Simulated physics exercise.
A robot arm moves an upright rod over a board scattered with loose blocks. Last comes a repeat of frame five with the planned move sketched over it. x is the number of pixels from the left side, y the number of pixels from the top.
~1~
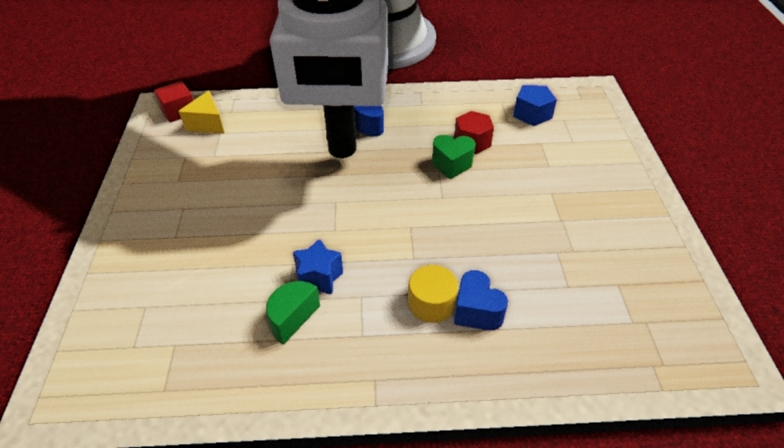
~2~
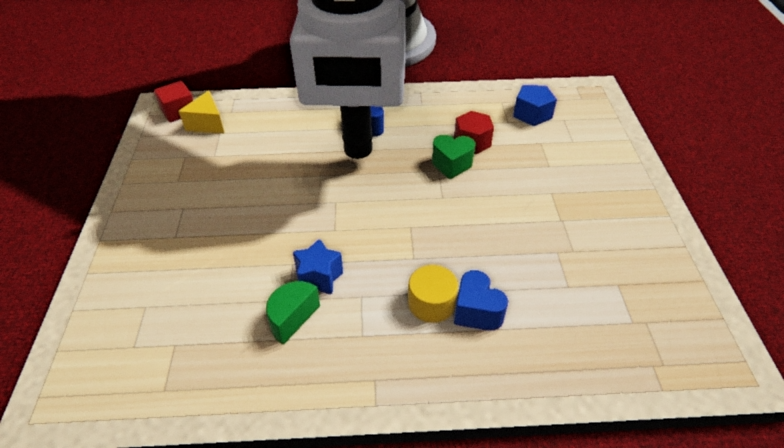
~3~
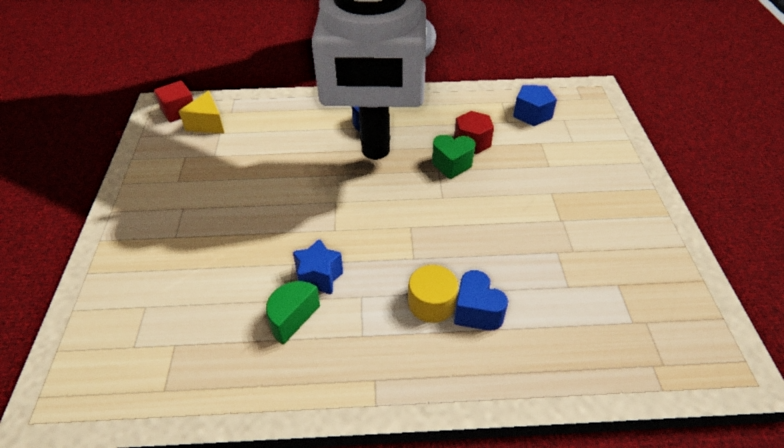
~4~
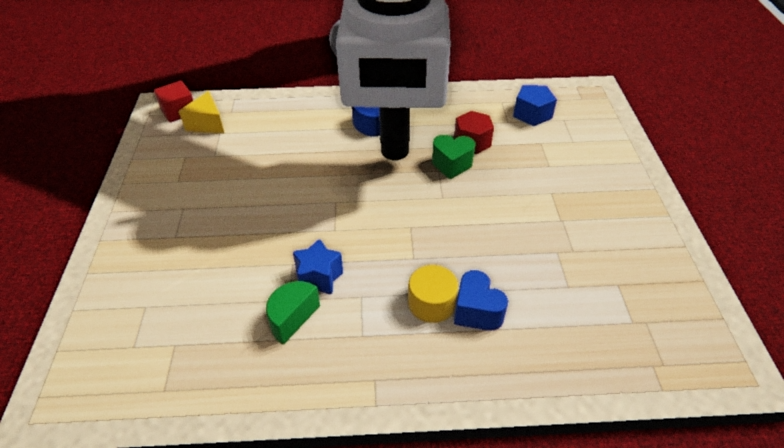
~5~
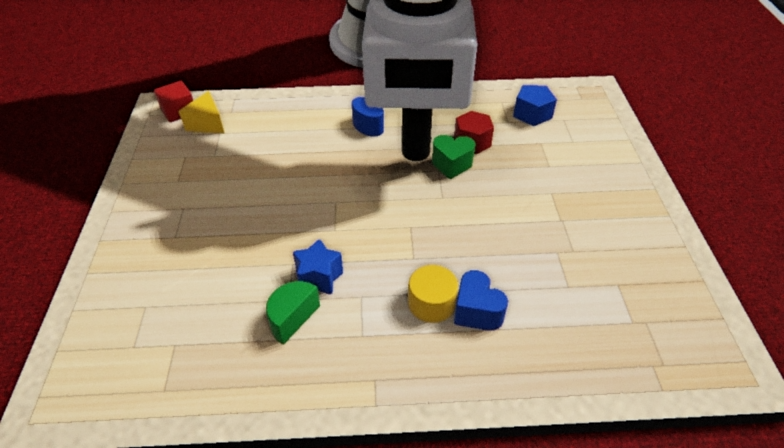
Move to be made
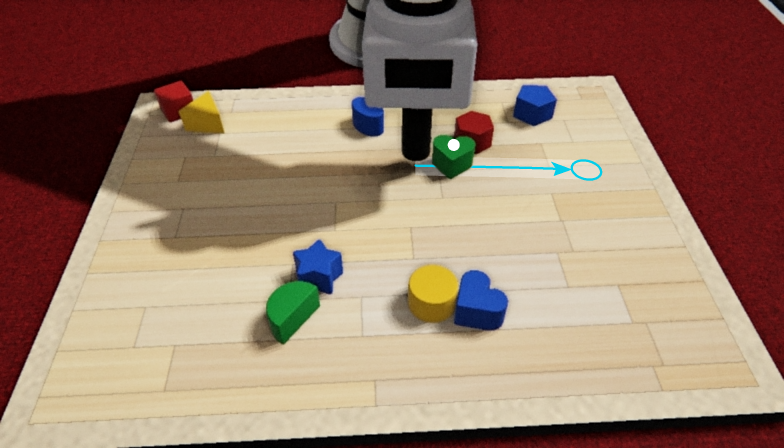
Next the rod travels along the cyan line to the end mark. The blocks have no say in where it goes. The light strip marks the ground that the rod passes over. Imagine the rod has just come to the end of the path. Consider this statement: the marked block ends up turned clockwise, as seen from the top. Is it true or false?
The statement is correct.
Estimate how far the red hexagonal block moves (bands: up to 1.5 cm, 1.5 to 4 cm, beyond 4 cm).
That one ends up within 1.5 cm of where it is now.
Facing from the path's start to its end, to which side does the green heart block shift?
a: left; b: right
I'll go with b - right.
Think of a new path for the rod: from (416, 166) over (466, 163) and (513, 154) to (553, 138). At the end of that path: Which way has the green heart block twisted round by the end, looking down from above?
It goes round the way clock hands do.
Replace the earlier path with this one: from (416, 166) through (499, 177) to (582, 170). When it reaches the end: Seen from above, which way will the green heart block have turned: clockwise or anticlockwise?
Counterclockwise rotation.
Path on the board, from (416, 166) to (586, 170); the dot is on the green heart block.
On the path given first. One third of the way, rod (475, 154); green heart block (507, 148), turned 25° clockwise.
Two thirds of the way, rod (532, 155); green heart block (564, 155), turned 55° clockwise.
At the end, rod (590, 157); green heart block (621, 164), turned 95° clockwise; red hexagonal block in place.
